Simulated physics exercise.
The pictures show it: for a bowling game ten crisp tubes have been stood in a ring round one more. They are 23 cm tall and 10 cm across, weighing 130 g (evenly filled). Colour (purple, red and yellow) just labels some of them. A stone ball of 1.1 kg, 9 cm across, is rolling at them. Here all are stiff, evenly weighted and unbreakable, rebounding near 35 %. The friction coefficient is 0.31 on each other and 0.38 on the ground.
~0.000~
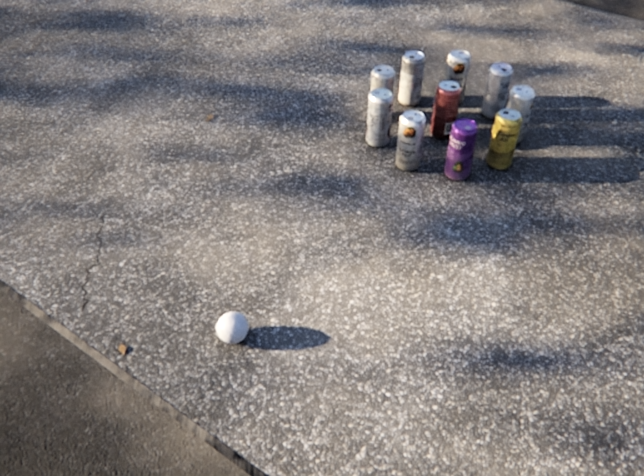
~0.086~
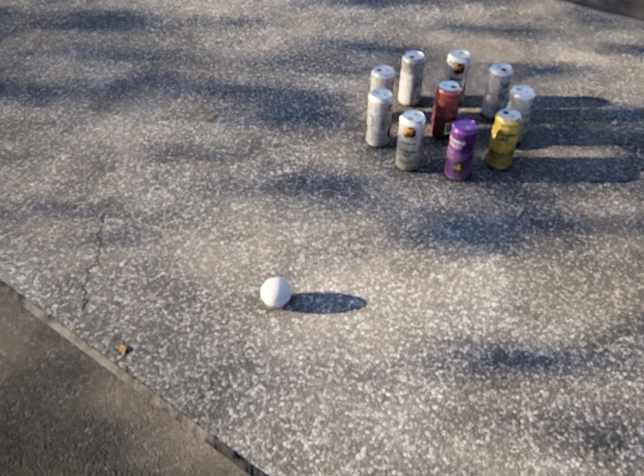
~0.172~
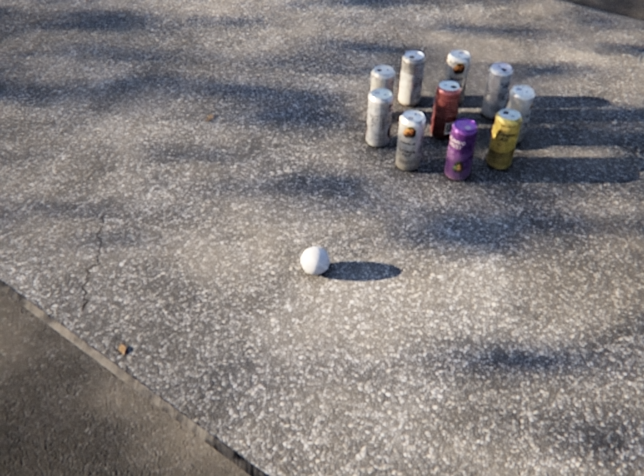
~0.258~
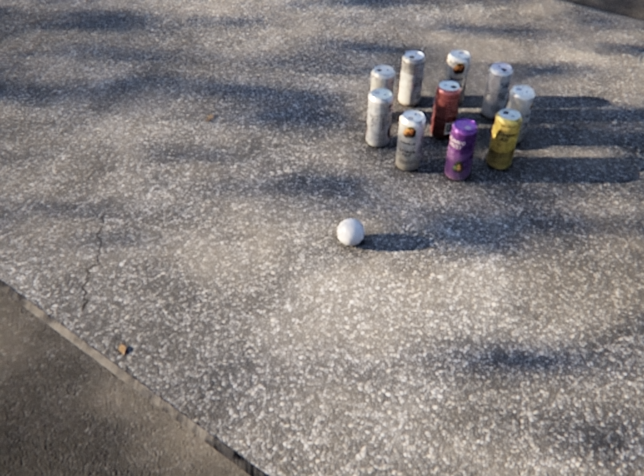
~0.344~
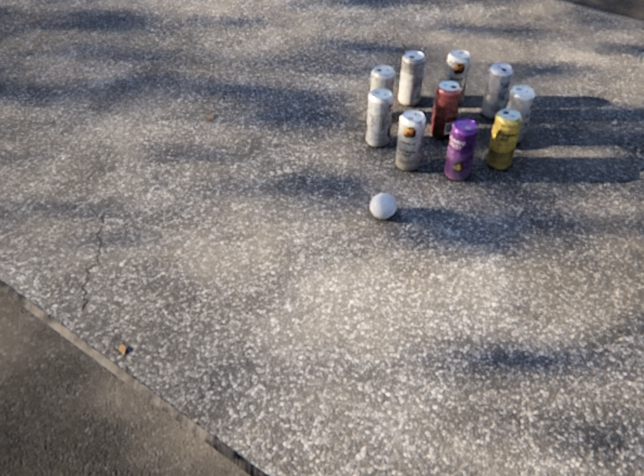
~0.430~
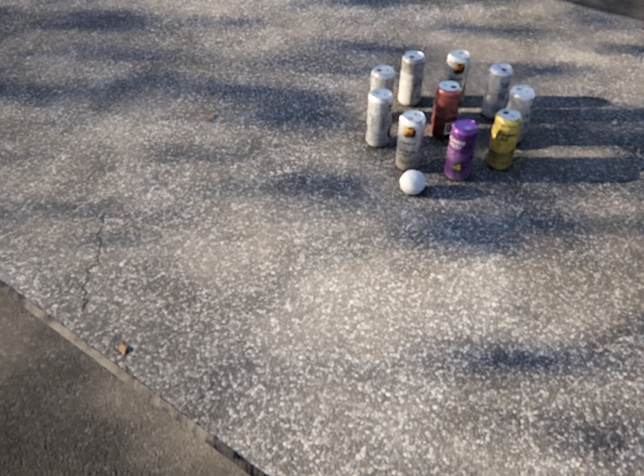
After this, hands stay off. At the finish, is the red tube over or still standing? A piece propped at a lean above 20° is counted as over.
It is still standing.
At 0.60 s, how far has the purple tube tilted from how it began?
Close to 15° of tilt compared with the start.
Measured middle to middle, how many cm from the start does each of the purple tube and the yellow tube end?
Purple shifts close to 40 cm and yellow close to 20 cm.
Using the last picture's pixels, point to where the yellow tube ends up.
It settles close to (548, 141) in the last view.
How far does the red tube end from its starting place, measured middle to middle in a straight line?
Roughly 0 centimetres.
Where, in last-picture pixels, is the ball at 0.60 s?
Around (459, 141).
After 0.60 s, ball still moving; none of the 10 tubes over, 2 disturbed; red tube unmoved; purple tube 16° from how it stood.
After 0.88 s, ball still moving; 3 of the 10 tubes over; red tube unmoved; purple tube 58° from how it stood.
After 1.12 s, ball still moving; 3 of the 10 tubes over; red tube unmoved; yellow tube lying flat.
In the end (1.6 s), ball rolling away; 3 of the 10 tubes over; red tube unmoved; yellow tube lying flat; purple tube lying flat. From the last view, middles, red tube near (445, 111), yellow tube near (548, 141).
